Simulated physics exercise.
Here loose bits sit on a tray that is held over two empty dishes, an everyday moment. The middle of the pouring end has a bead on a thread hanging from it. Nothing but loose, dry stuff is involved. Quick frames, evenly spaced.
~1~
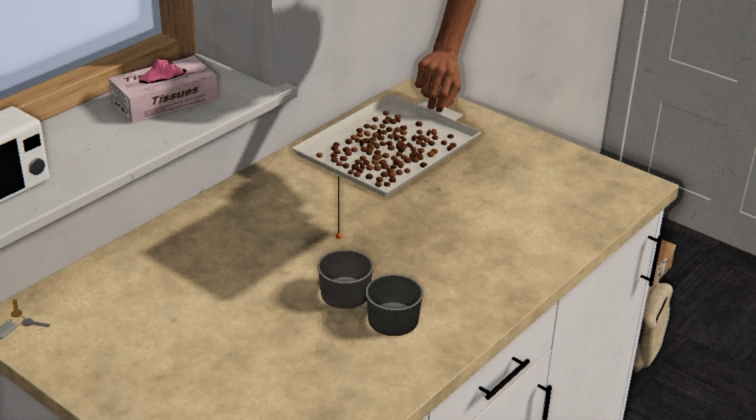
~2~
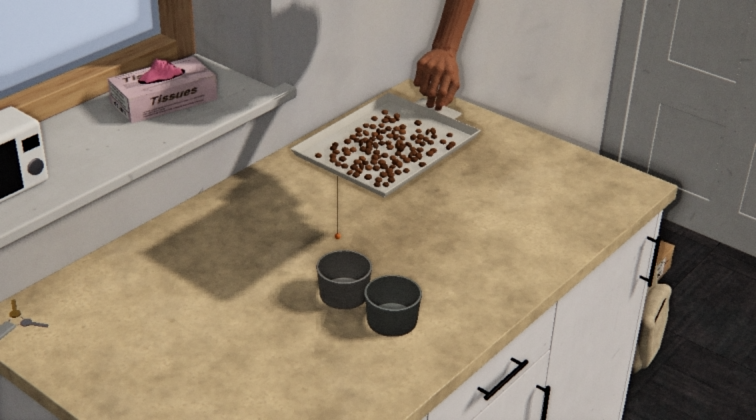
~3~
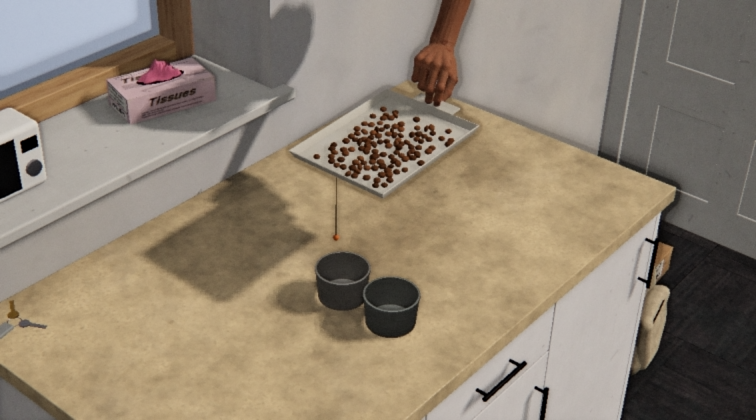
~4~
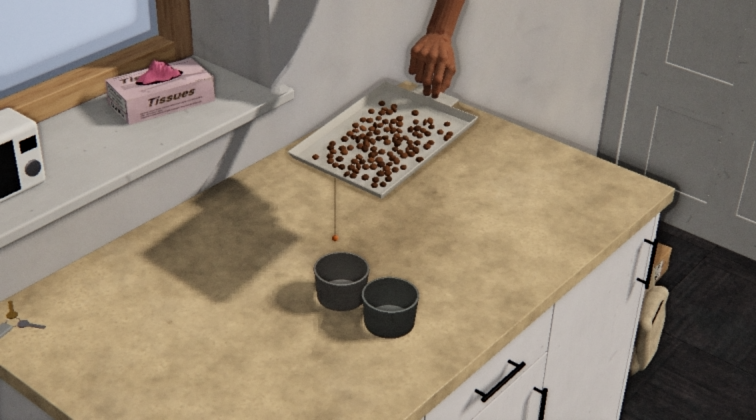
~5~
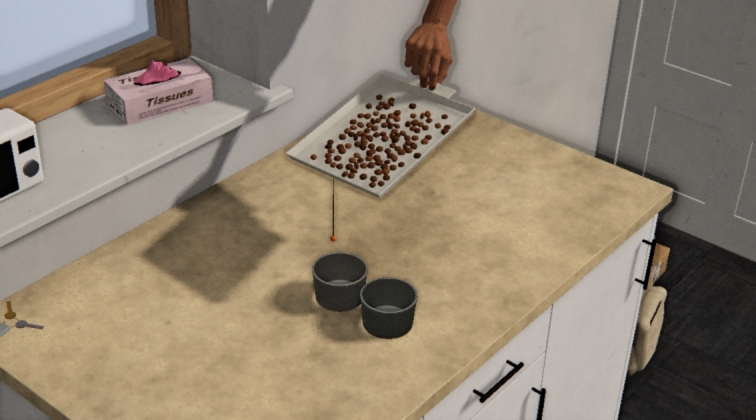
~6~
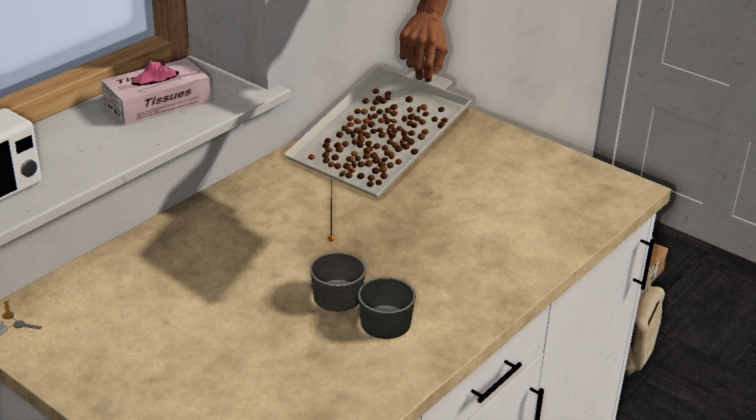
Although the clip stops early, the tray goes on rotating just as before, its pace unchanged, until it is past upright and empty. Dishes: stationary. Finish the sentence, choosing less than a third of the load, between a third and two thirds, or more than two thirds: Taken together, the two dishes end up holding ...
Taken together, the two dishes end up holding less than a third of the load.
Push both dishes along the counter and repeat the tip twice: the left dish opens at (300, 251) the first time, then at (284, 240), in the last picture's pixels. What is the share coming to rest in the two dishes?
First position: Some 70 %; second position: Some 80 %.
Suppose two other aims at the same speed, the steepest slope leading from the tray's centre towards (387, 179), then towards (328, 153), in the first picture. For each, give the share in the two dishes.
So it's 30 percent with the first slope and 0 percent with the other.
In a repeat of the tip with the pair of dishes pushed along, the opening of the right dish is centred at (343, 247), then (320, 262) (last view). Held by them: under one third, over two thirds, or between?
In order of the places: Less than a third, then above two thirds.
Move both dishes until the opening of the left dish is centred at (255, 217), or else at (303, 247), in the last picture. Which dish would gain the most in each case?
In the first try it is the one to the right, in the second it is the one to the left.
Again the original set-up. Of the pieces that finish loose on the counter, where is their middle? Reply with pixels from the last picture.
Close to pixel (281, 275) in the last view.
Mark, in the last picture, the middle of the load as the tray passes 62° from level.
Near the pixel (321, 170).
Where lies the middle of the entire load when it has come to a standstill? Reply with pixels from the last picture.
Around (293, 277).
Shortly afterwards, tray tipped steeply; the bulk on the tray; only a few in the left dish; only a few outside both; near a quarter in the air.
Next, tray tipped past a quarter turn; near a quarter in the left dish; near two thirds outside both; near a quarter in the air.
Some moments later, tray tipped past a quarter turn; near a quarter in the left dish; the bulk outside both.
In the end, tray tipped past a quarter turn; none at all in the right dish; near a quarter in the left dish; the bulk outside both.
